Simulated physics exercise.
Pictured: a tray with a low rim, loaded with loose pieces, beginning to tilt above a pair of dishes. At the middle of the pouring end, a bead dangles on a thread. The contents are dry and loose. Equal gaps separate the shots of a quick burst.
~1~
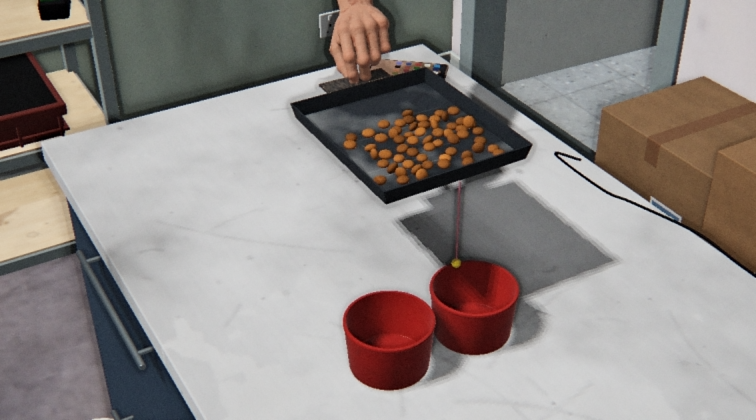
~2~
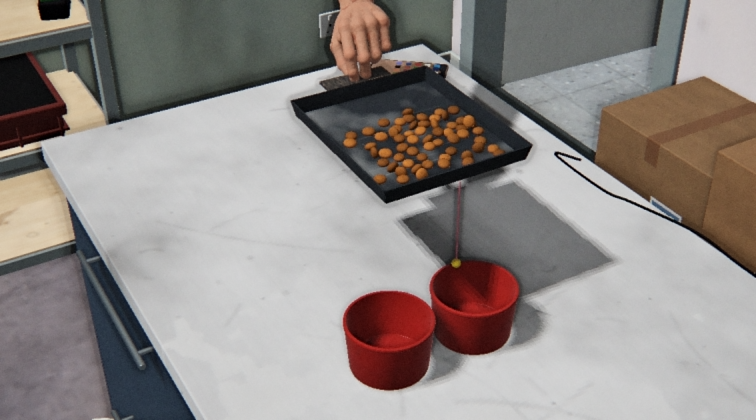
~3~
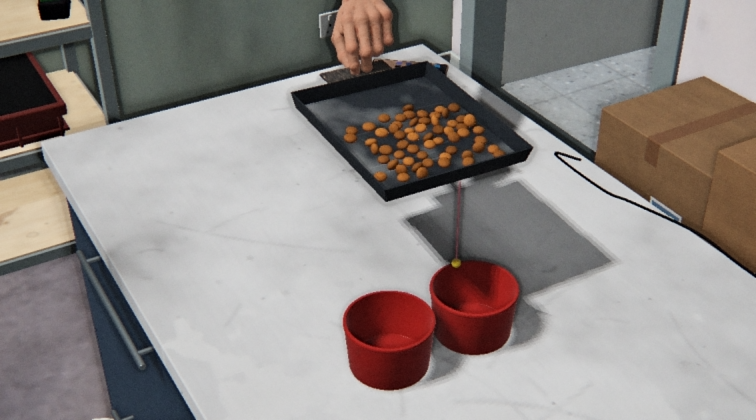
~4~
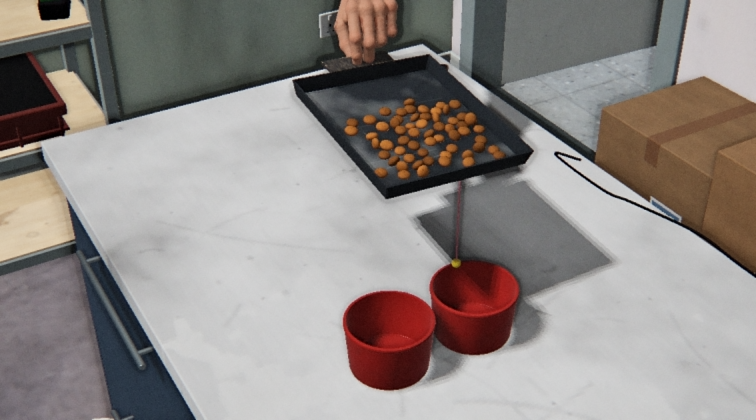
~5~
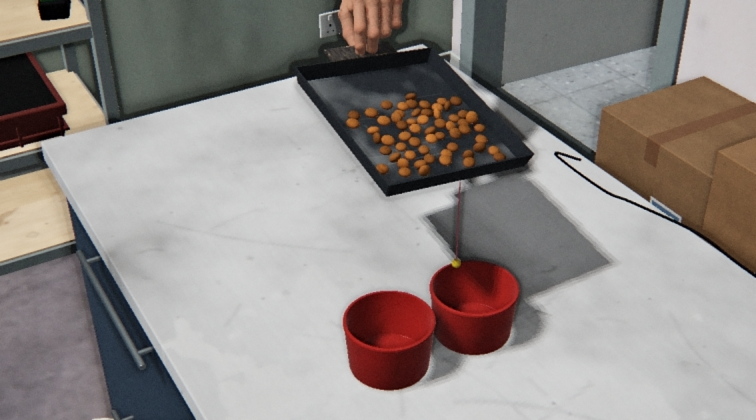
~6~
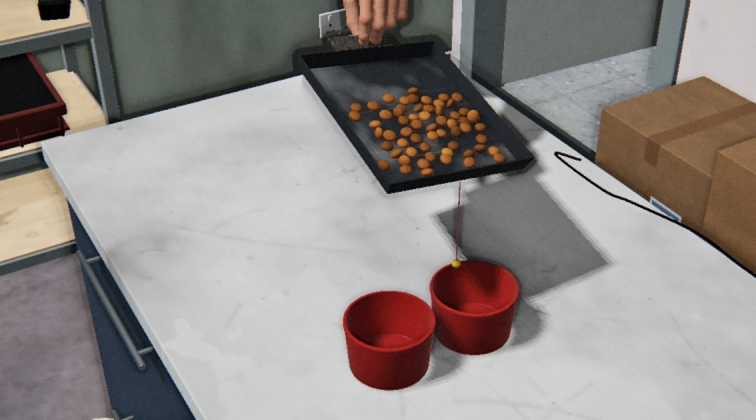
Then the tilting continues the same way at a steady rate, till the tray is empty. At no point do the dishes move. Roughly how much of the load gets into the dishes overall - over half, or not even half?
Watching it, the dishes let slip most of it.
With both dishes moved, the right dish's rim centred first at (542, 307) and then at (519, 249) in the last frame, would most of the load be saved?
Result - try one, below the halfway mark; try two, past the halfway mark.
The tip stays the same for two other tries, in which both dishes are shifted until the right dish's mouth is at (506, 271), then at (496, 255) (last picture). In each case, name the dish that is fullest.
So: The one further right first, and the one further right second.
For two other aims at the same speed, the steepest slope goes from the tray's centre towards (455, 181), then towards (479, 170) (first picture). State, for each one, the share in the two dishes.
Roughly 70 percent first and 40 percent second.
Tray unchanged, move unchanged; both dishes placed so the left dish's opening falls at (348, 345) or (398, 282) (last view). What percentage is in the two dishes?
0 %, then 60 %.
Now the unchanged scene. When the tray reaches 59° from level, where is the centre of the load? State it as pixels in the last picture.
I'd mark it close to (486, 153).
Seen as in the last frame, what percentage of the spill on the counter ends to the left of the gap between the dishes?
That's roughly 0 per cent of the pieces.
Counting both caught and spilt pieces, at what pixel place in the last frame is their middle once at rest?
Somewhere around (528, 300) in the final view.
Soon after the last picture, tray tipped steeply; all on the tray.
A little later, tray tipped right over; about half on the tray; a stray few in the right dish; about a quarter outside both; about a quarter in the air.
Later still, tray tipped past a quarter turn; a small part in the right dish; nearly all outside both.
At rest, tray tipped past a quarter turn; none in the left dish; a small part in the right dish; nearly all outside both.
